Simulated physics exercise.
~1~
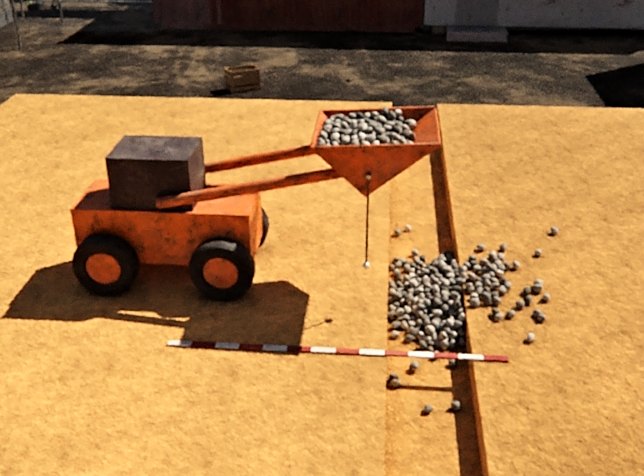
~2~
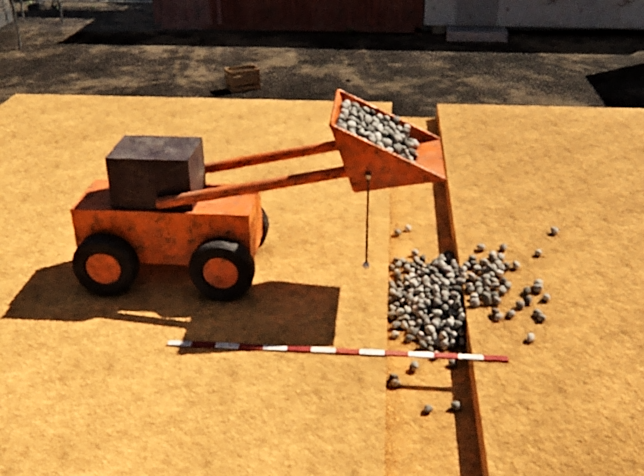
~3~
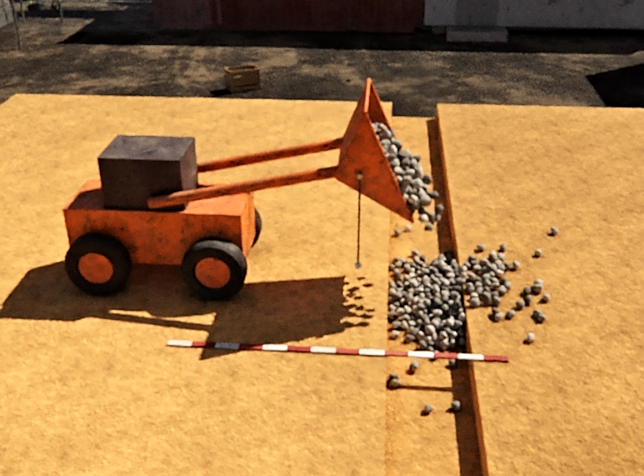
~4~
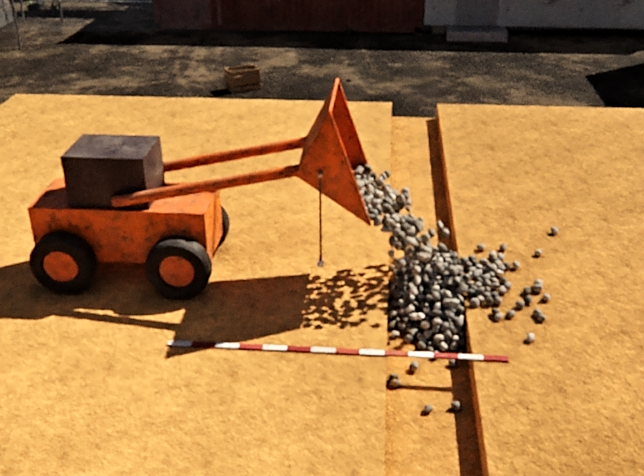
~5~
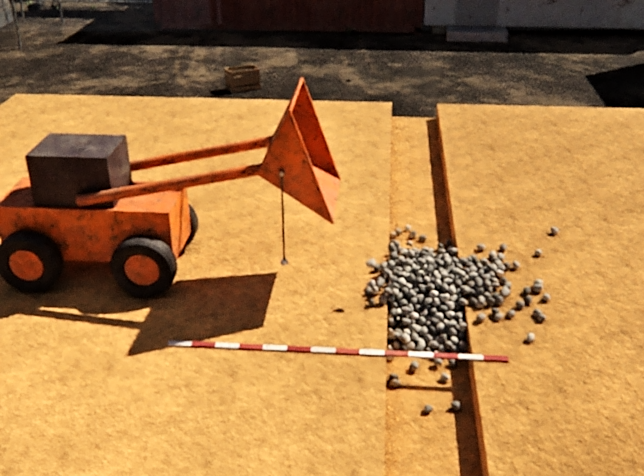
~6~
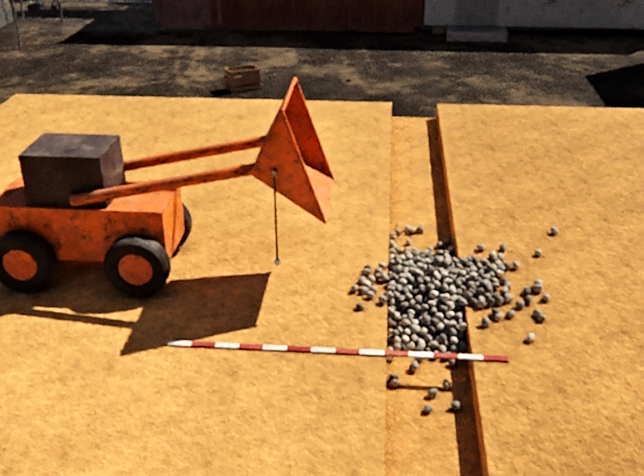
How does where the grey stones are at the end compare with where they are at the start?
At the start the stones are split between the raised bucket and a heap in the trench below it. At the end they all lie lower down, in one larger heap in and around the trench, and the bucket is empty.
